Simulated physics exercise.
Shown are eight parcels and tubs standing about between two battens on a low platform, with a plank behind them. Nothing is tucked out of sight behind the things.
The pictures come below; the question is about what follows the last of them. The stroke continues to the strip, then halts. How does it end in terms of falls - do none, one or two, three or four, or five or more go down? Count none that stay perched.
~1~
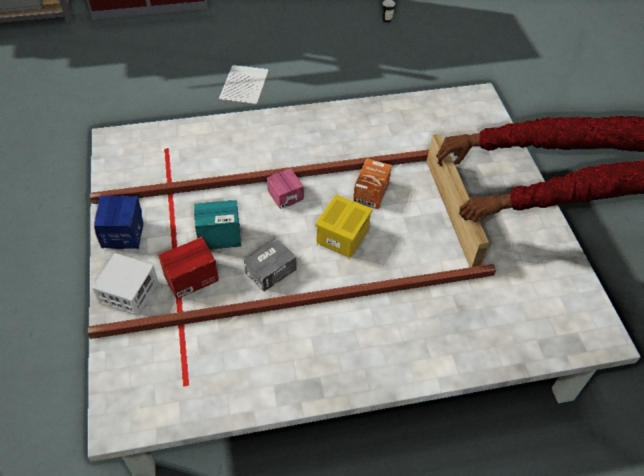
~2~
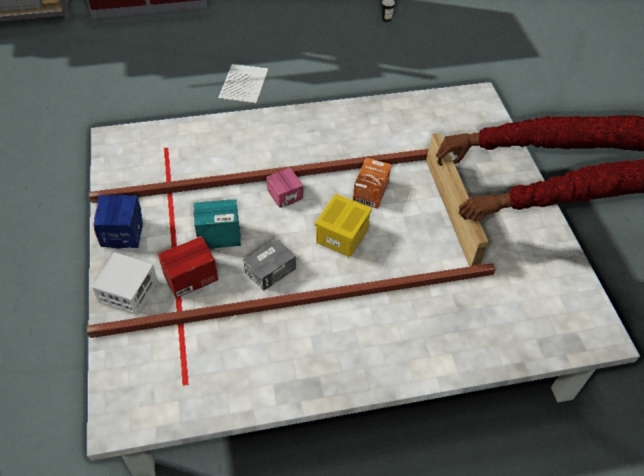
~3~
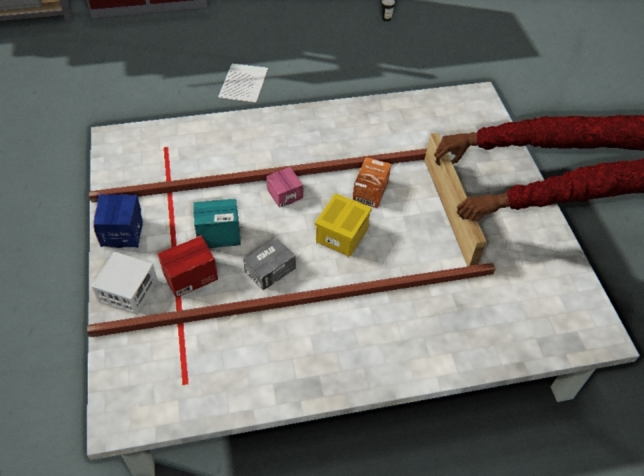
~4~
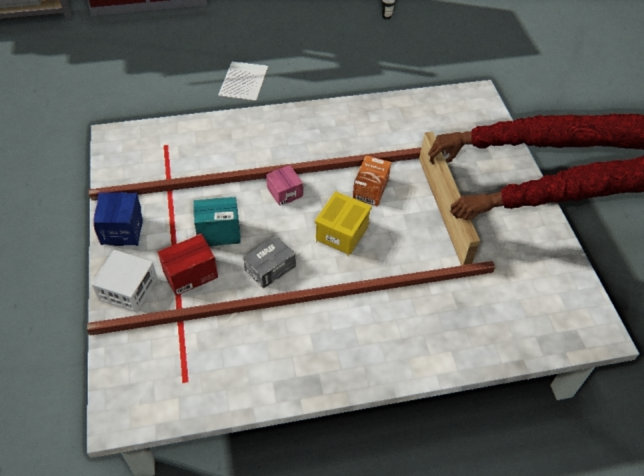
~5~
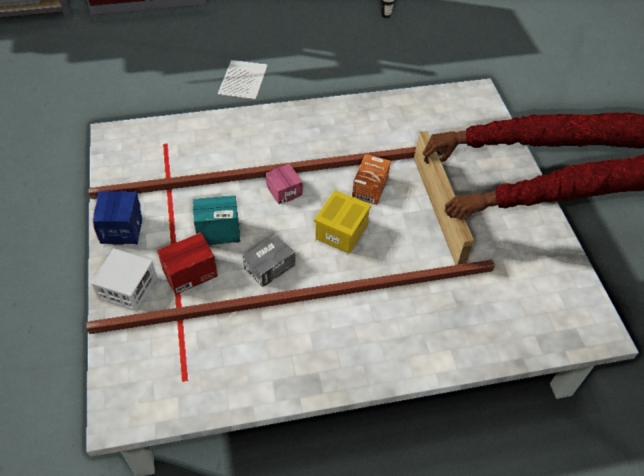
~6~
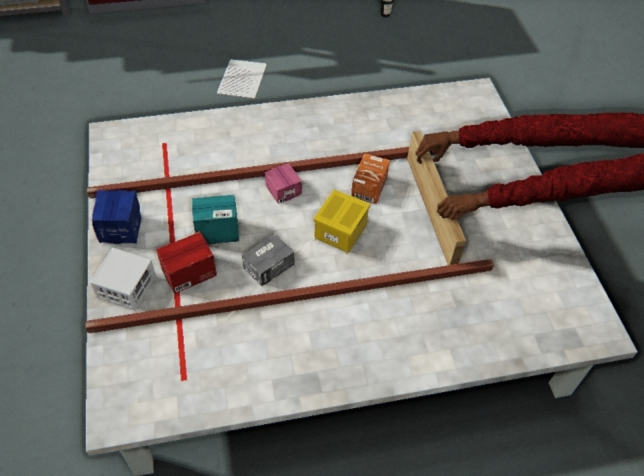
Count: One or two.
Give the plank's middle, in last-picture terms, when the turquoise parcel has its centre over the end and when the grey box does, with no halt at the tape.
Roughly (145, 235); for the second one, roughly (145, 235).
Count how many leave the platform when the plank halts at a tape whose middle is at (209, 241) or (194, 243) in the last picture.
Well, you'd get 0 the first time and 1 the second time.
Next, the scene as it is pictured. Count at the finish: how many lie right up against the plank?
Contact count: 2.
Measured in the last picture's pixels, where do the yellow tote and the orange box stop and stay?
First (151, 255), then (155, 212).
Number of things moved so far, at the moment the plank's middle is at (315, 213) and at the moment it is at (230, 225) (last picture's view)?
At the first place 4, at the second 7.
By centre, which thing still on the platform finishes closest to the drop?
That is the red box.
Soon after, none off yet; blue box at rest near (117, 217); white crate at rest near (124, 279); red box at rest near (187, 263).
Then, none off yet; blue box at rest near (117, 217); white crate at rest near (124, 279); red box moved a little near (182, 260).
At rest, the number that fall off is one or two; fallen, white crate and blue box.
